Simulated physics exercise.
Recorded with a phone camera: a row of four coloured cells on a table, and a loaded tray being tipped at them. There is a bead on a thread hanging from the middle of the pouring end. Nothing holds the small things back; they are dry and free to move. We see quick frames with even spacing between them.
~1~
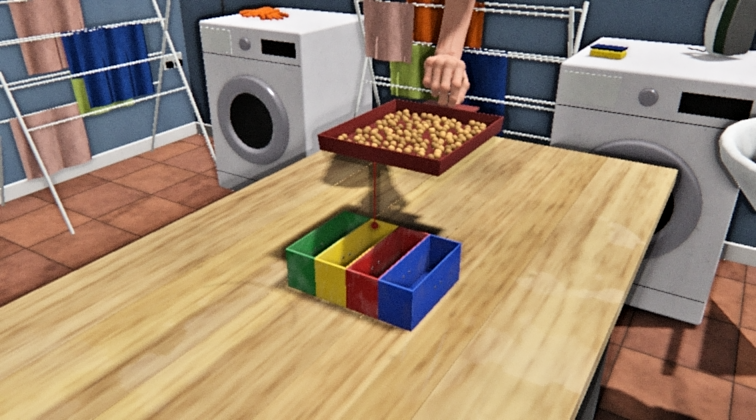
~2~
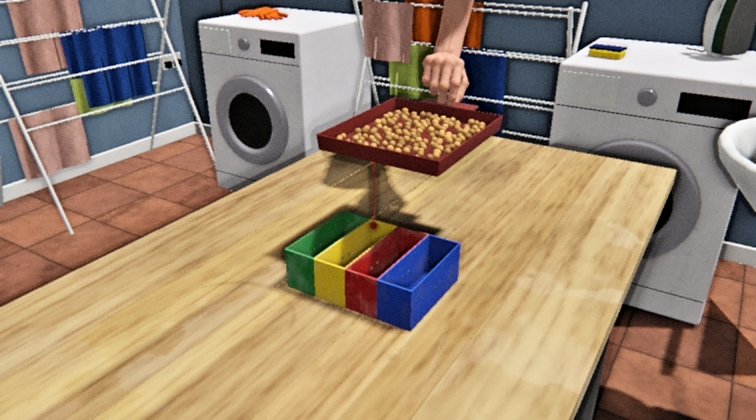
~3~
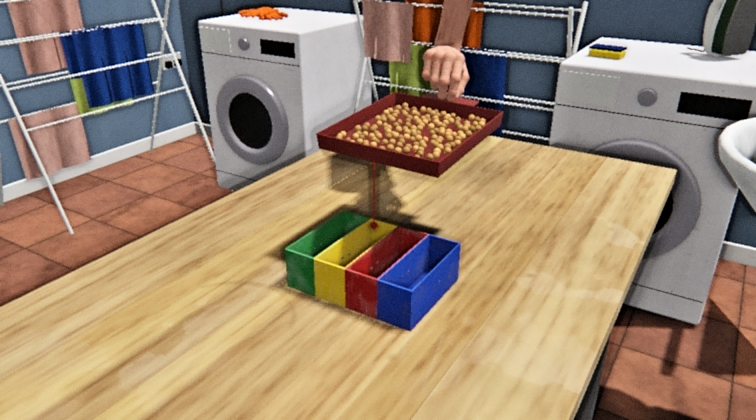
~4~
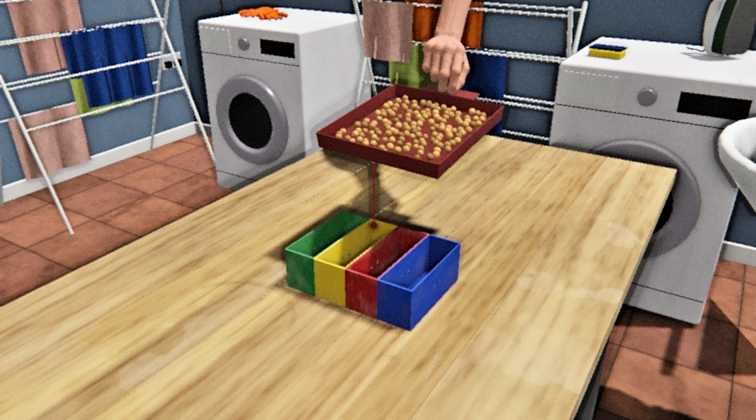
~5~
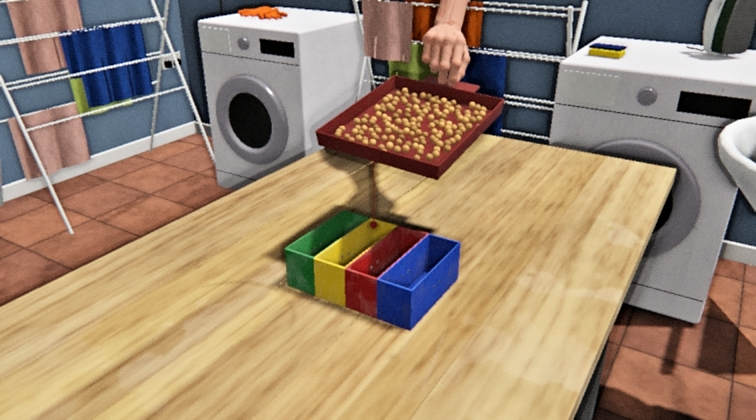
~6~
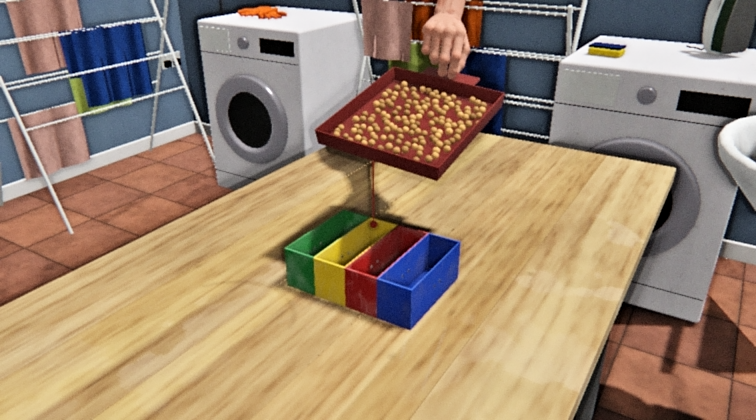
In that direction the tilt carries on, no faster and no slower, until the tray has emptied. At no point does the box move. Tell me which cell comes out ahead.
I would say the blue cell comes out ahead.
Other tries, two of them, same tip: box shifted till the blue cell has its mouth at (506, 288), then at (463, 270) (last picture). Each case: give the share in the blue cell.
About 0 per cent first, then about 0 per cent.
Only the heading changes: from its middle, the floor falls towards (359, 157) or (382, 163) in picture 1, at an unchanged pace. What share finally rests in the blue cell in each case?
The first try gives close to 0 percent; the next gives 30 percent.
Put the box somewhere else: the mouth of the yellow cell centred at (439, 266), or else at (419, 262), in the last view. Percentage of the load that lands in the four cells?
In order: 90 percent, then 100 percent.
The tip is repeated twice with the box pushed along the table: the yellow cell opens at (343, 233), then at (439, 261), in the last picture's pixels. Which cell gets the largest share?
Result 1: That blue cell. Result 2: The cell in yellow.
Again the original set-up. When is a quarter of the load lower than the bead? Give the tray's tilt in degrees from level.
I'd say it is tilted about 95°.
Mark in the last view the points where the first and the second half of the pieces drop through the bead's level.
Initially about (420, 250); subsequently about (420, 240).
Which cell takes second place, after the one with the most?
The one in second place is the red cell.
Soon after the last picture, tray tipped steeply; nearly all on the tray; a stray few in the blue cell; a stray few falling or outside the box.
A little later, tray tipped past a quarter turn; about a quarter on the tray; about a third in the blue cell; a small part in the red cell; a stray few in the yellow cell; about a quarter falling or outside the box.
Later still, tray tipped past a quarter turn; about two thirds in the blue cell; about a quarter in the red cell; a stray few in the yellow cell; a small part falling or outside the box.
By the end, tray tipped past a quarter turn; about two thirds in the blue cell; about a quarter in the red cell; a stray few in the yellow cell; none in the green cell; a small part outside the box.
